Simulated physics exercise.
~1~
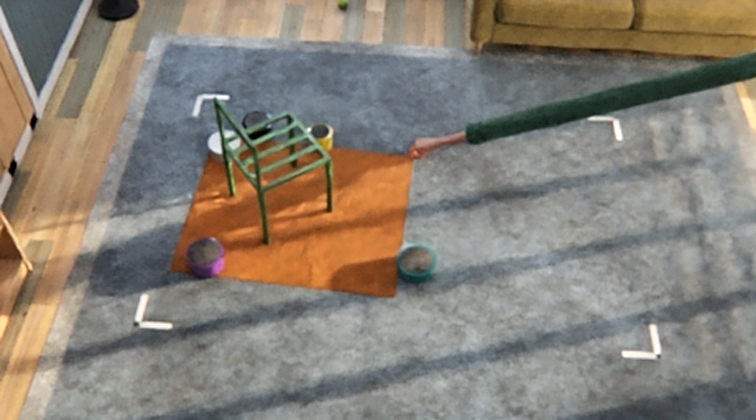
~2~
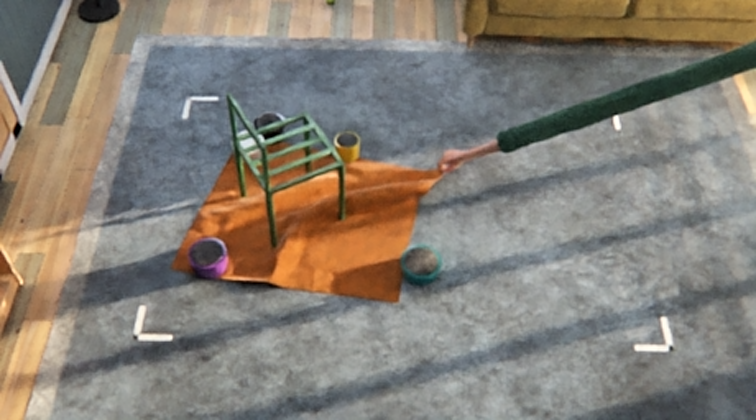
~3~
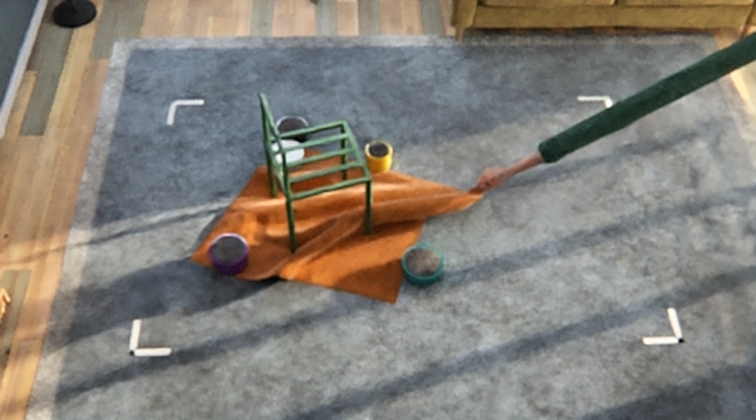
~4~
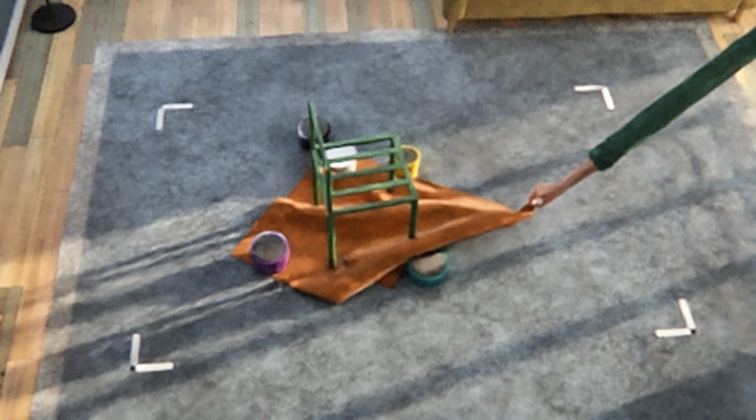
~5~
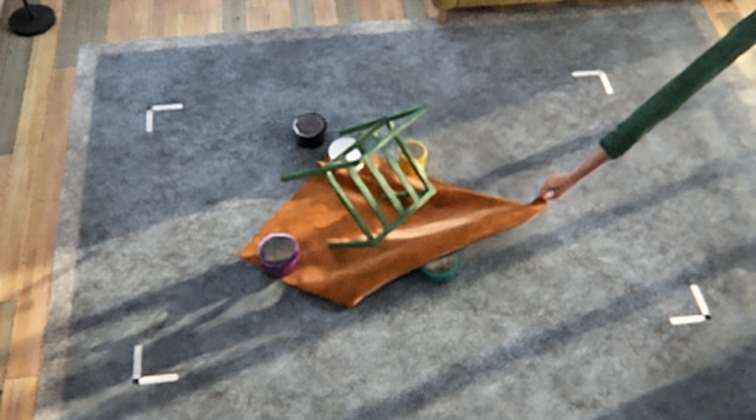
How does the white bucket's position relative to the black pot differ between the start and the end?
At the start the white bucket sits to the left of the black pot. By the end it has been carried well to the right and sits on the black pot's right, by the tipping green chair.
